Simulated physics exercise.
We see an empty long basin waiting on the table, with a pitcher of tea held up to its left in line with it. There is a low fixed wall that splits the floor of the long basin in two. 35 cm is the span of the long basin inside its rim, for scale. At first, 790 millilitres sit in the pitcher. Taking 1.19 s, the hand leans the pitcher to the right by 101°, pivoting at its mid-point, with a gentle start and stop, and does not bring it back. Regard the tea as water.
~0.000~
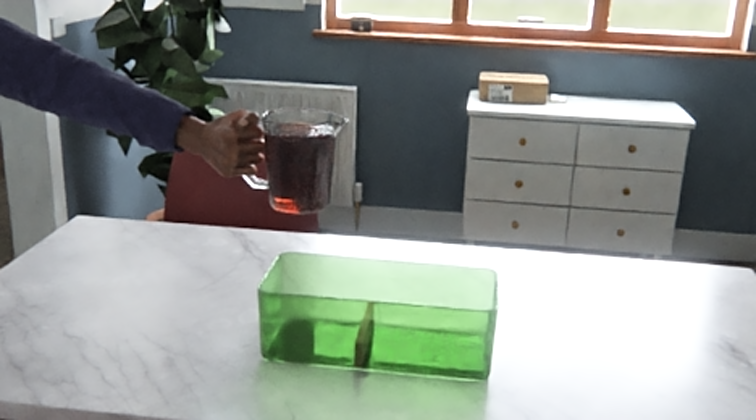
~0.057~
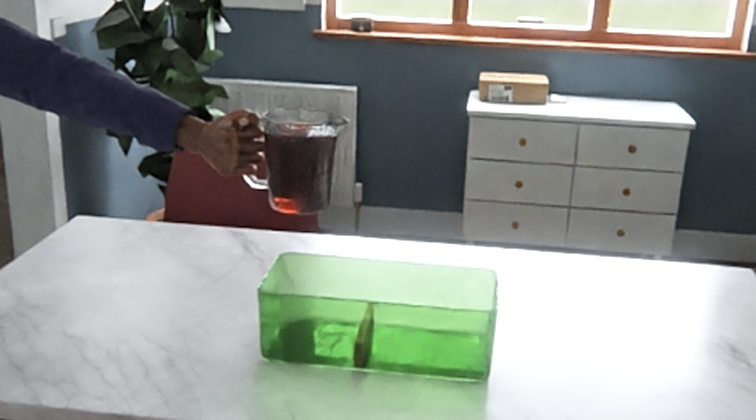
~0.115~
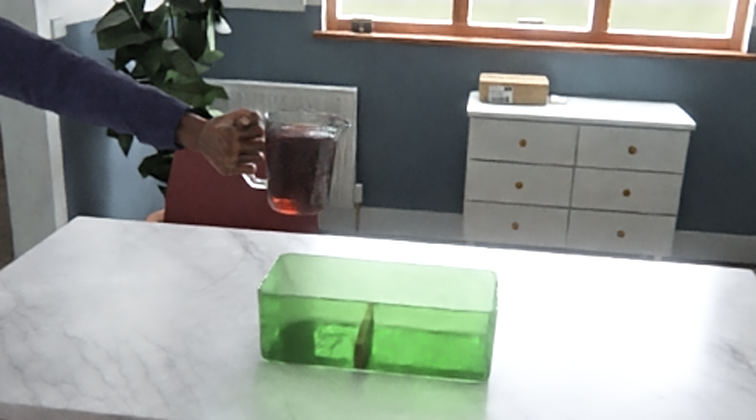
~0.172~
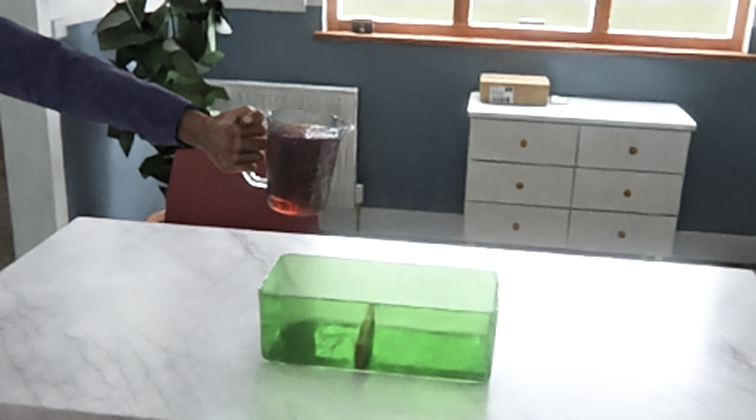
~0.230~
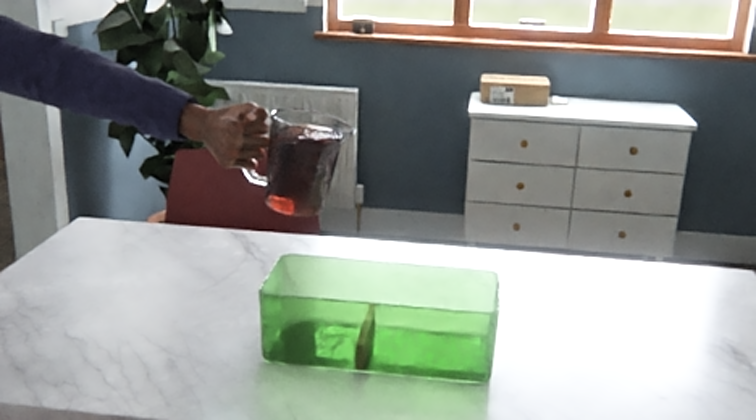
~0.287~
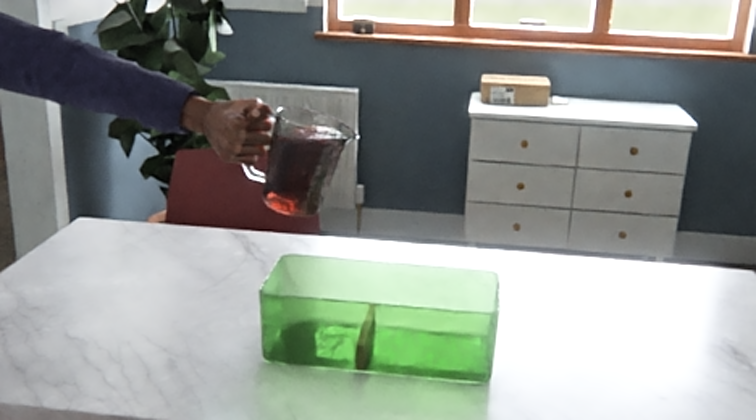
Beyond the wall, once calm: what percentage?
95 out of 100.
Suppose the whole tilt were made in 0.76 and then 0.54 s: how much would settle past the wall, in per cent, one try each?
Respectively 90 and 90 %.
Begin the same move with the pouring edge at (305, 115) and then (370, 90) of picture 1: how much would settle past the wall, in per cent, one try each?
The first try gives around 45 percent, the second around 90 percent.
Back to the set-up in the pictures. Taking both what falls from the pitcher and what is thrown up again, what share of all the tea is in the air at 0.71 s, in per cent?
Roughly 16 %.
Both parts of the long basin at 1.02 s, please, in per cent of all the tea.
Left roughly 1 per cent, right roughly 44.
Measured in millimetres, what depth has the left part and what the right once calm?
0 mm left, 26 mm right.
Then, 0.71 s in, the tilt is 65° and 81 per cent is still to pour, 0 is left of the wall and 3 right of it.
Then, 1.02 s in, the tilt is 96° and 33 per cent is still to pour, 1 is left of the wall and 43 right of it.
Then, 1.34 s in, the tilt is 101° and 4 per cent is still to pour, 2 is left of the wall and 88 right of it.
Then, 1.69 s in, the tilt is 101° and 0 per cent is still to pour, 3 is left of the wall and 95 right of it.
Finally, 3 per cent lies left of the wall, 95 right of it and 1 outside.
